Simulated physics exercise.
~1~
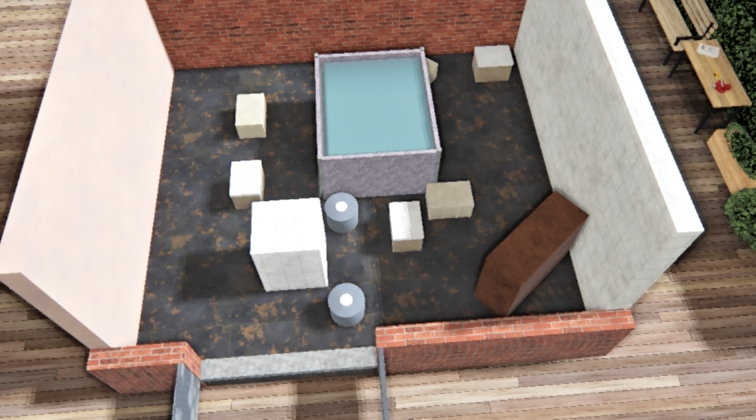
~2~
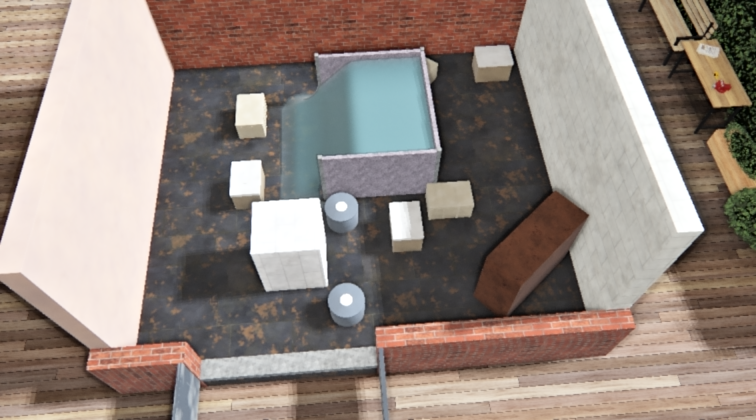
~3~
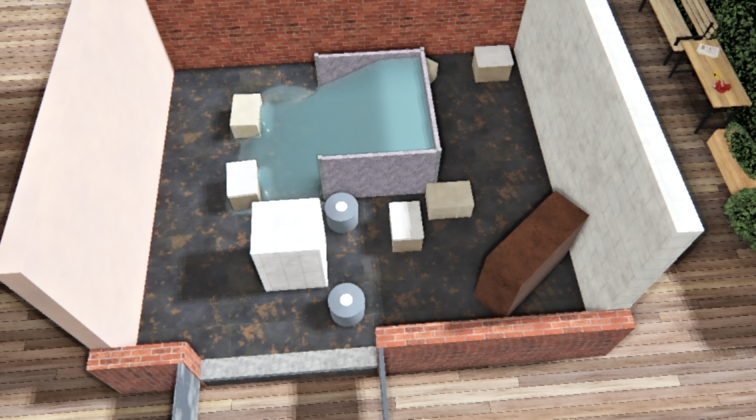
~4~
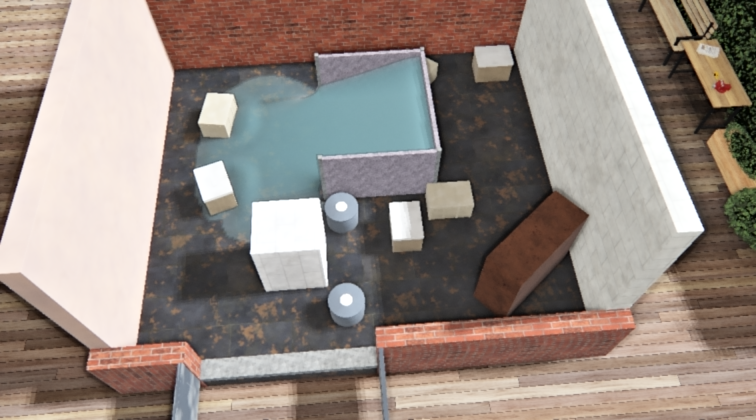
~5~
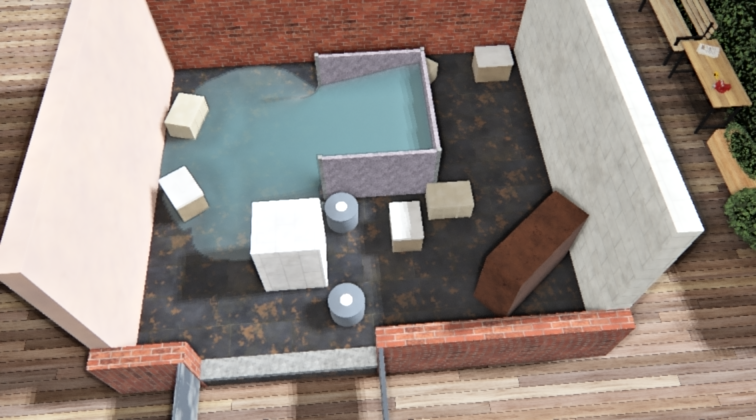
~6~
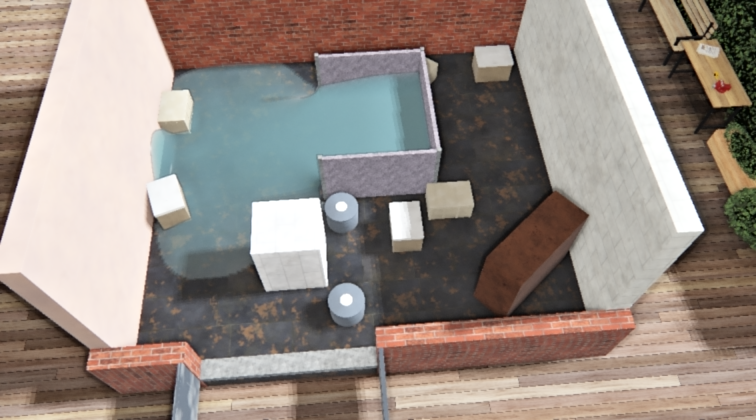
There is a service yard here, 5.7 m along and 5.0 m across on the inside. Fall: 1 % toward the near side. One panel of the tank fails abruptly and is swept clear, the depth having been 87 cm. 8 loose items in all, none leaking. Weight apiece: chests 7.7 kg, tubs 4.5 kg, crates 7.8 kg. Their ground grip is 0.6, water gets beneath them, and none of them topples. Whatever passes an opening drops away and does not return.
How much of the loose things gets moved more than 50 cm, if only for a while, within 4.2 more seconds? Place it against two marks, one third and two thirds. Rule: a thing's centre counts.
At or past two thirds.
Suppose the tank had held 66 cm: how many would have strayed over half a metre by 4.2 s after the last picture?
Then it comes to 4.
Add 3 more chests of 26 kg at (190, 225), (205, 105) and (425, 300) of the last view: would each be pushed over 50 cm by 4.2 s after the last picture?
Reading them off in order: Clears the mark, clears the mark, not beyond.
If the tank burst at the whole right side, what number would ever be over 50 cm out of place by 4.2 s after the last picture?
In that case the number is 7.
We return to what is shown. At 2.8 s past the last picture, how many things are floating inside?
The count is 2.
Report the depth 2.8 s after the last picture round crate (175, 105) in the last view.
I'd say some 12 cm.
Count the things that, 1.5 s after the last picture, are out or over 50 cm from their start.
By my reckoning, 2.
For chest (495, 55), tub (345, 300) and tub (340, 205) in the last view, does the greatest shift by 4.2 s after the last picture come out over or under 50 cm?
Listed in sequence: Higher; higher; higher for the last.
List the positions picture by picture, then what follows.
The first frame shows a crate at (250, 109), on the bottom; a chest at (245, 177), on the bottom; water covers 2.8 m2; 0 of 8 have shifted.
The second frame shows a crate at (250, 109) rests on the ground; a chest at (245, 177) rests on the ground; 4.0 m2 under water; 0 of 8 have shifted.
The third frame shows a crate at (245, 109), on the bottom, 7 cm from its start; a chest at (242, 178) rests on the ground, 5 cm from its start; water covers 5.4 m2; 1 of 8 have shifted.
The fourth frame shows a crate at (216, 109) rests on the ground, 50 cm from its start; a chest at (213, 180) rests on the ground, 44 cm from its start; water covers 7.3 m2; 2 of 8 have shifted.
The fifth frame shows a crate at (184, 110) rests on the ground, 98 cm from its start; a chest at (180, 187), on the bottom, 88 cm from its start; water covers 9.3 m2; 2 of 8 have shifted.
The sixth frame shows a crate at (173, 106) rests on the ground, 116 cm from its start; a chest at (165, 194), on the bottom, 110 cm from its start; water covers 10.9 m2; 2 of 8 have shifted.
Then, 0.4 s after the last picture 2 of 8 are over 50 cm from their spots; 2 afloat.
Then, 1.5 s after the last picture 2 of 8 are over 50 cm from their spots; 2 afloat.
Then, 2.8 s after the last picture 4 of 8 are over 50 cm from their spots; 2 afloat.
Then, 4.2 s after the last picture 6 of 8 are over 50 cm from their spots, and 6 have been at some point; 4 afloat.
